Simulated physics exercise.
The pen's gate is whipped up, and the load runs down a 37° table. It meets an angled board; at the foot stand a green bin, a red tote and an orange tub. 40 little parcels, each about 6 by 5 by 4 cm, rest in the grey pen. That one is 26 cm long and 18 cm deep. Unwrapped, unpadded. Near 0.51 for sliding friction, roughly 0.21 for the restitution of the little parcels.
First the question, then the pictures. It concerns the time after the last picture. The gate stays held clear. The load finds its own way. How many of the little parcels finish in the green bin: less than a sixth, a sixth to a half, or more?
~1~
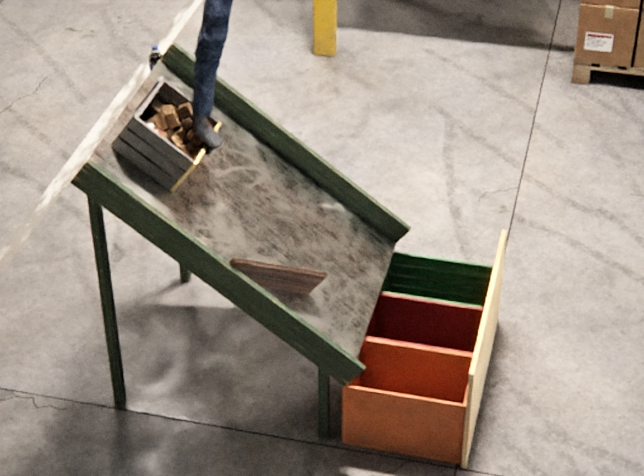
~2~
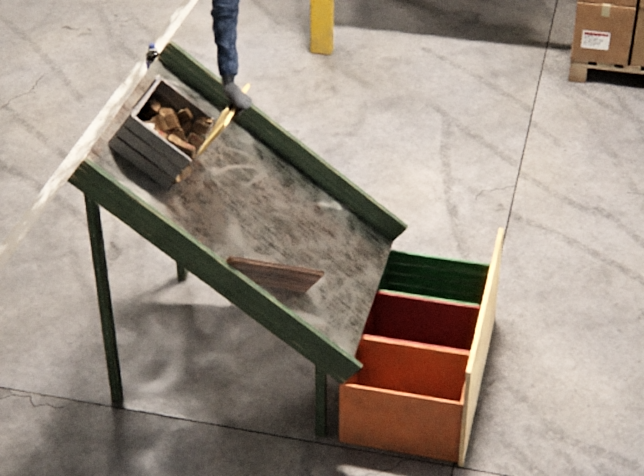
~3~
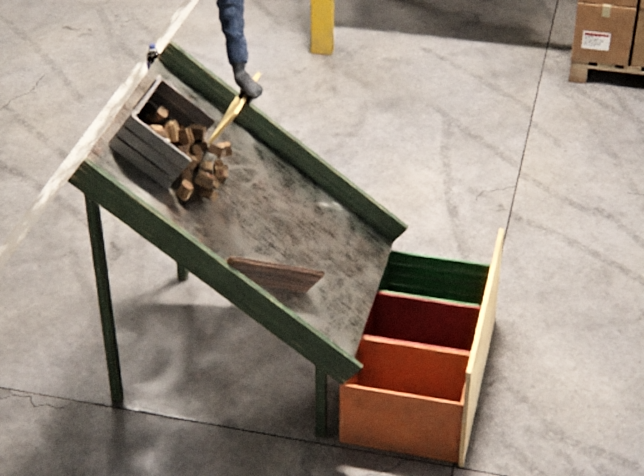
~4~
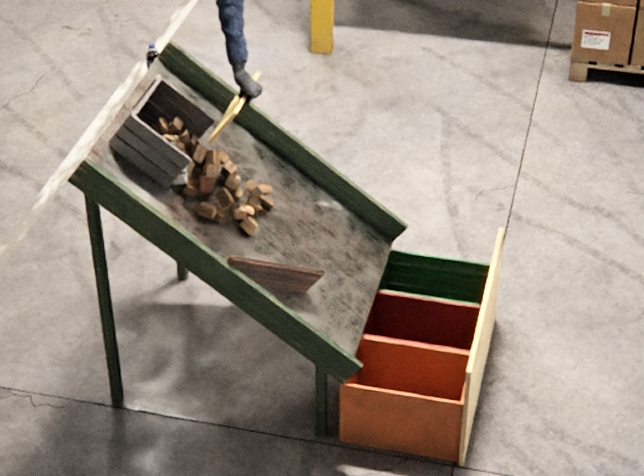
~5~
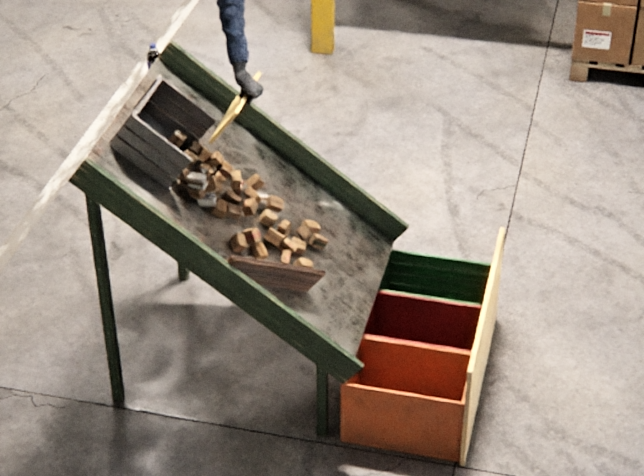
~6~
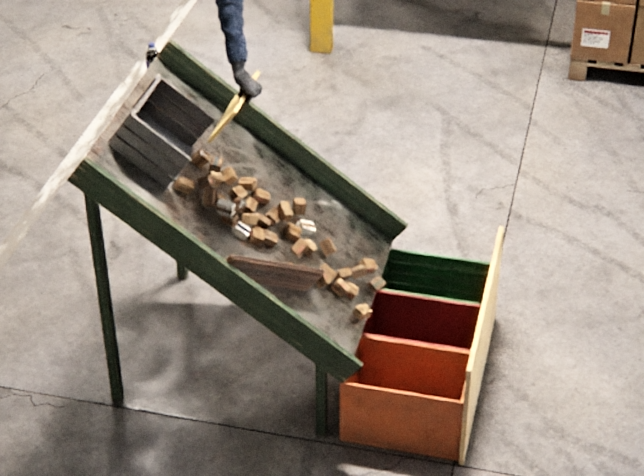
Green bin: Not even a sixth.
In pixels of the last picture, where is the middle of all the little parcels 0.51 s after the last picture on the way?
Near (420, 346) in pixels.
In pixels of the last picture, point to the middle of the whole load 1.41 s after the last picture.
(441, 374).
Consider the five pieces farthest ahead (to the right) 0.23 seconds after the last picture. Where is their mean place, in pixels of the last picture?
The five leading pieces sit around (445, 370).
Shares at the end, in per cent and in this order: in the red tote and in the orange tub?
Result: Near 90 % and near 0 %.
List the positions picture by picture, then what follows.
In the first picture (places track the rim corner closest to us here), grey pen (138, 119); green bin (485, 307); all still inside.
The second picture shows grey pen (135, 117).
The third picture shows grey pen (135, 118); 14 out, the lowest parcel at (222, 174).
The fourth picture shows grey pen (135, 117); 25 out, the lowest parcel at (265, 204).
The fifth picture shows grey pen (136, 117); 34 out, the lowest parcel at (318, 242).
The sixth picture shows grey pen (135, 116); green bin (483, 304); 40 out, the lowest parcel at (377, 284).
Then, 0.23 s after the last picture, 1 in the green bin, 8 in the red tote, 1 in the orange tub, 26 on the slope and 4 in the air.
Then, 0.51 s after the last picture, 2 in the green bin, 25 in the red tote, 1 in the orange tub, 8 on the slope and 4 in the air.
Then, 0.90 s after the last picture, 2 in the green bin, 36 in the red tote, 1 in the orange tub and 1 on the slope.
When it is over (1.41 s after the last picture), 2 in the green bin, 37 in the red tote and 1 in the orange tub. Asked share, 2 of 40, 5 per cent.
